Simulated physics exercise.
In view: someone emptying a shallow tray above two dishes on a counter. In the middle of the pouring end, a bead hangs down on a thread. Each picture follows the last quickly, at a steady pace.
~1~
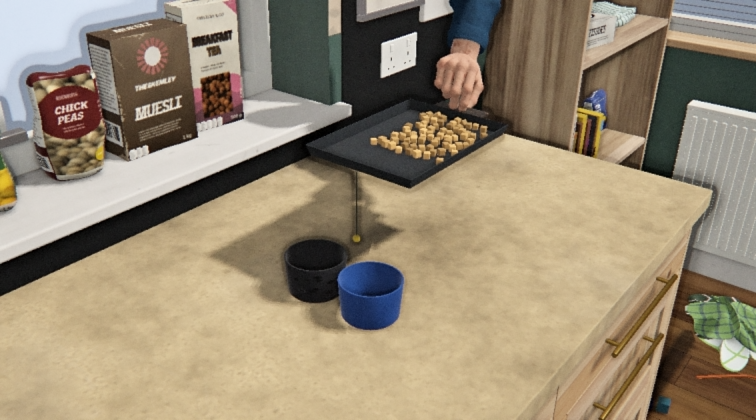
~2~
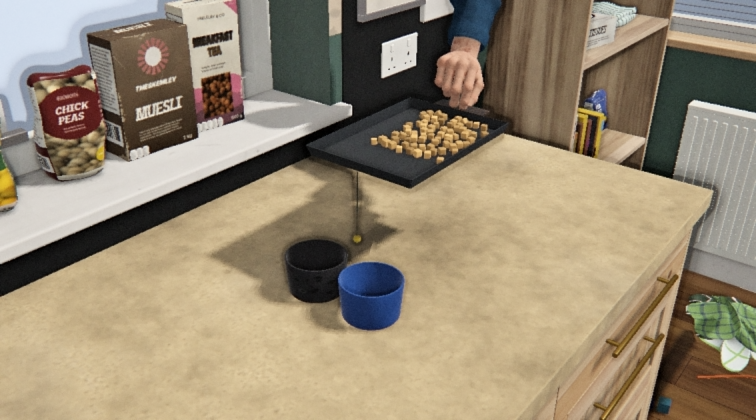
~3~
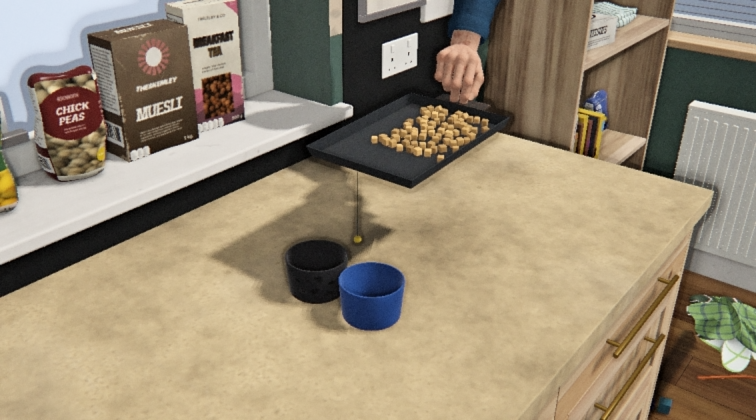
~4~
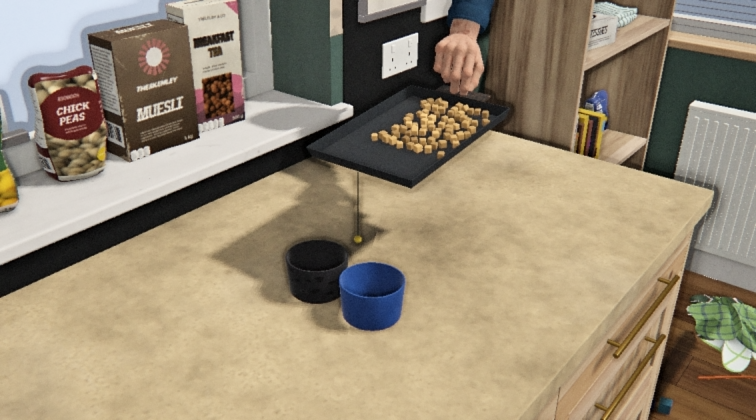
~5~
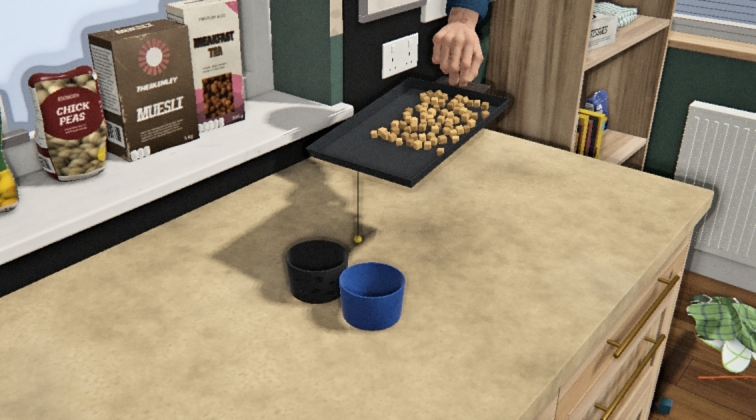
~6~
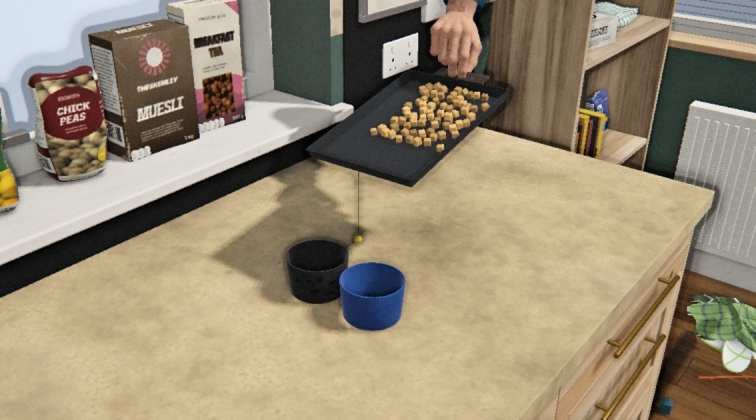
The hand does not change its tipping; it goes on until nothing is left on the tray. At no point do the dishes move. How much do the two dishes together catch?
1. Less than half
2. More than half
Option 2: More than half.
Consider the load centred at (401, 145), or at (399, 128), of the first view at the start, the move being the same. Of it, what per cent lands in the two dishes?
Shares: 60 % for the first, 50 % for the second.
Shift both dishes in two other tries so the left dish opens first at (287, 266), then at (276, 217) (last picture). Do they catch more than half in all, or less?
Short of half and then Short of half.
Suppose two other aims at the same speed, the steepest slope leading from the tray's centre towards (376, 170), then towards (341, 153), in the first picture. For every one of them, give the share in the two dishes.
Roughly 80 percent first and 10 percent second.
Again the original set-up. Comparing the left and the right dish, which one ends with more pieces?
Noted: Left of the pair.
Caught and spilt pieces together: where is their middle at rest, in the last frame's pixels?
Centre at rest, last view: Approx. (316, 284).
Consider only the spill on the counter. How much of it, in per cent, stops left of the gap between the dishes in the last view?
Estimate: Near 100 per cent.
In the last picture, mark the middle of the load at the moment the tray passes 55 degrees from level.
I'd put it at about (351, 156).
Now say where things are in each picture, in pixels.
In the first frame, corners of the pouring end (311, 144) and (410, 177), level; middle of the load (429, 134), small wooden cubes; left dish (295, 281); right dish (350, 308); bead on its thread (357, 238).
In the second frame, corners of the pouring end (312, 145) and (411, 177), level; middle of the load (430, 133).
In the third frame, corners of the pouring end (312, 146) and (411, 178), tipped barely, lowest at the left corner; middle of the load (430, 130).
In the fourth frame, corners of the pouring end (312, 146) and (411, 177), tipped a little, lowest at the left corner; middle of the load (431, 124).
In the fifth frame, corners of the pouring end (311, 147) and (410, 177), tipped a little, lowest at the left corner; middle of the load (430, 119).
In the sixth frame, corners of the pouring end (311, 148) and (410, 177), tipped a little, lowest at the left corner; middle of the load (430, 113); left dish (297, 282); right dish (352, 308).
Just after the last frame, tray tipped steeply; almost all on the tray; about a tenth in the air.
A moment on, tray tipped right over; roughly two thirds on the tray; just a few in the right dish; about a tenth in the left dish; about a tenth outside both; about a tenth in the air.
Further on, tray tipped past a quarter turn; roughly a quarter in the right dish; roughly half in the left dish; roughly a third outside both.
When it is over, tray tipped past a quarter turn; roughly a quarter in the right dish; roughly half in the left dish; roughly a third outside both.
